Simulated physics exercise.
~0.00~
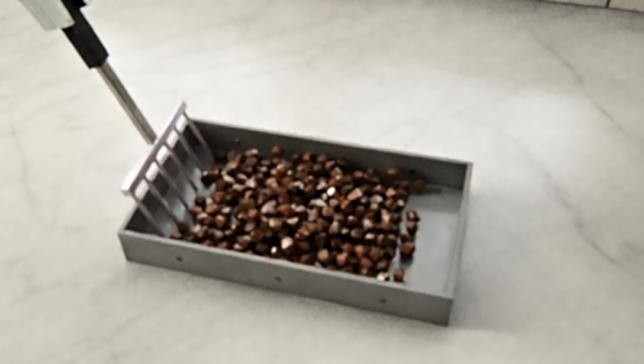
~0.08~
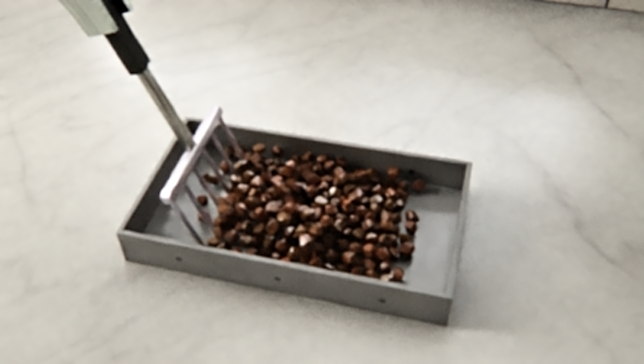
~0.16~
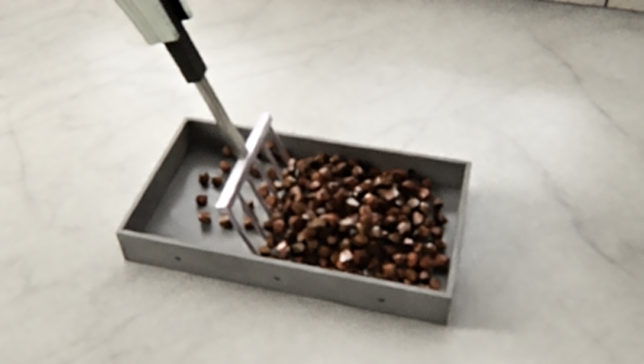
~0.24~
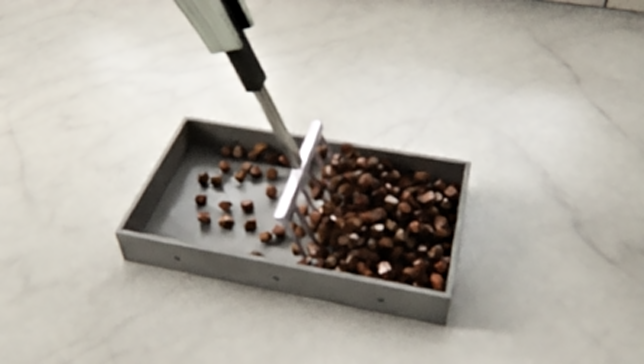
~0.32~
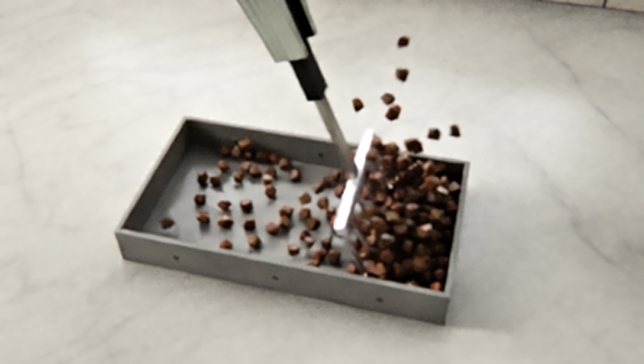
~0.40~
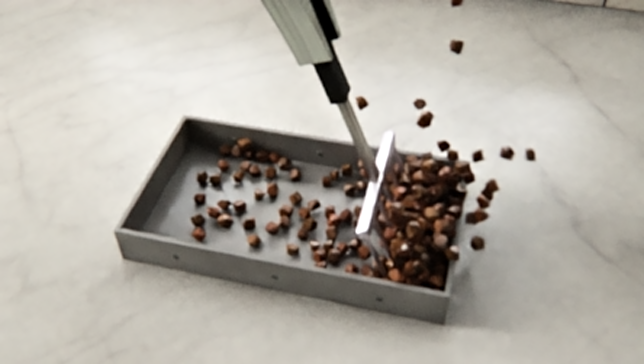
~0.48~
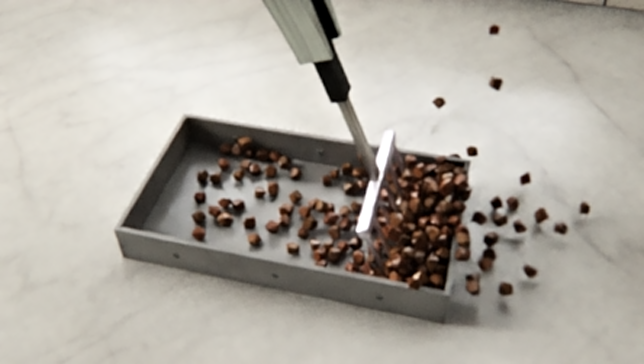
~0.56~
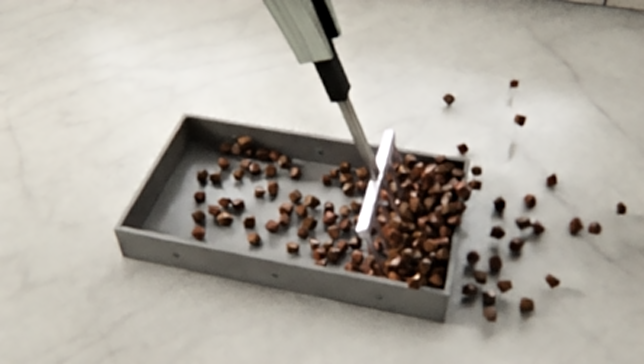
A metal rake on a machine's arm pushes a heap of small reddish-brown pellets through a shallow grey tray, seen from above at an angle on a pale marbled surface. Starting at the left end, the rake sweeps right, and the pellets bunch up ahead of it while a few slip through its prongs. As the pile crowds against the right wall, several pellets fly up and others spill over the edge. The rake stops short of that wall. Most pellets remain in the tray, packed at the right with stragglers behind, while a couple dozen scatter across the surface beyond and one or so is still in the air.
